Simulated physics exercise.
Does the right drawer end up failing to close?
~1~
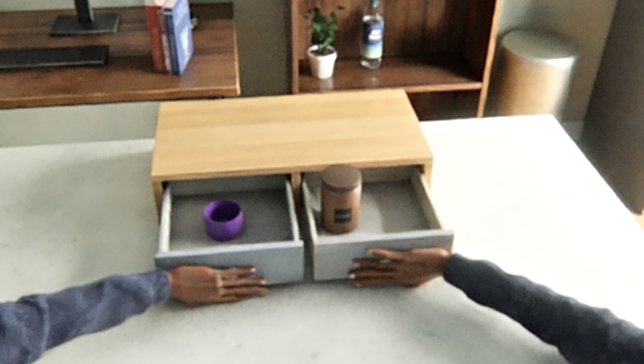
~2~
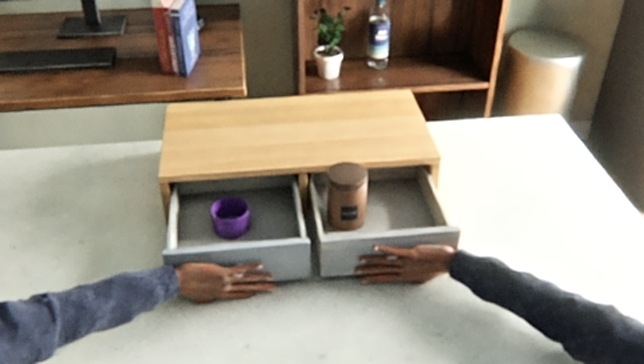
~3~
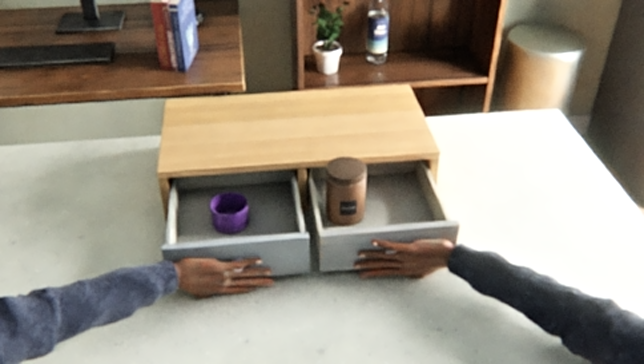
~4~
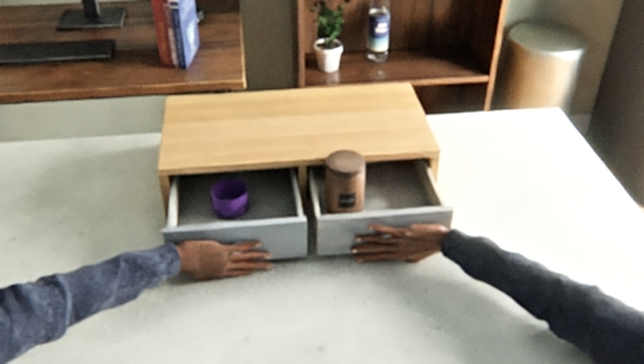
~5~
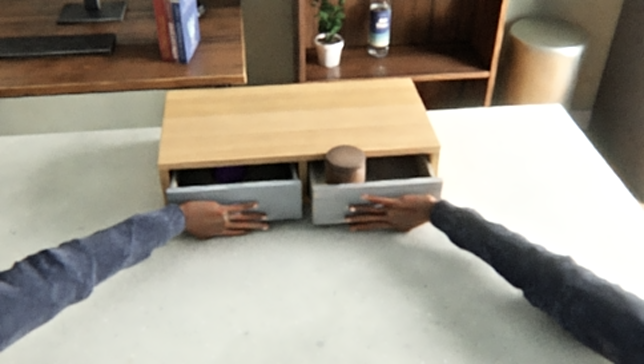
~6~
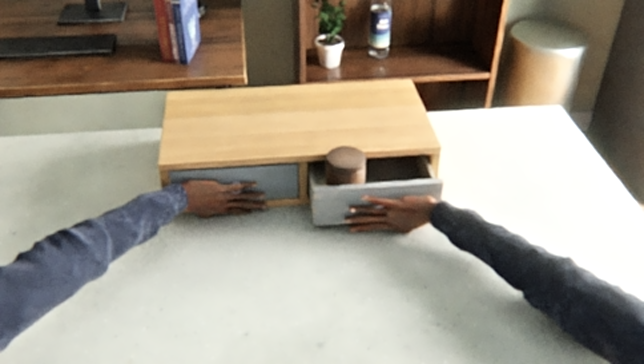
Yes, the right drawer stops partway and stays open with the brown jar still showing, while the left drawer goes all the way in.
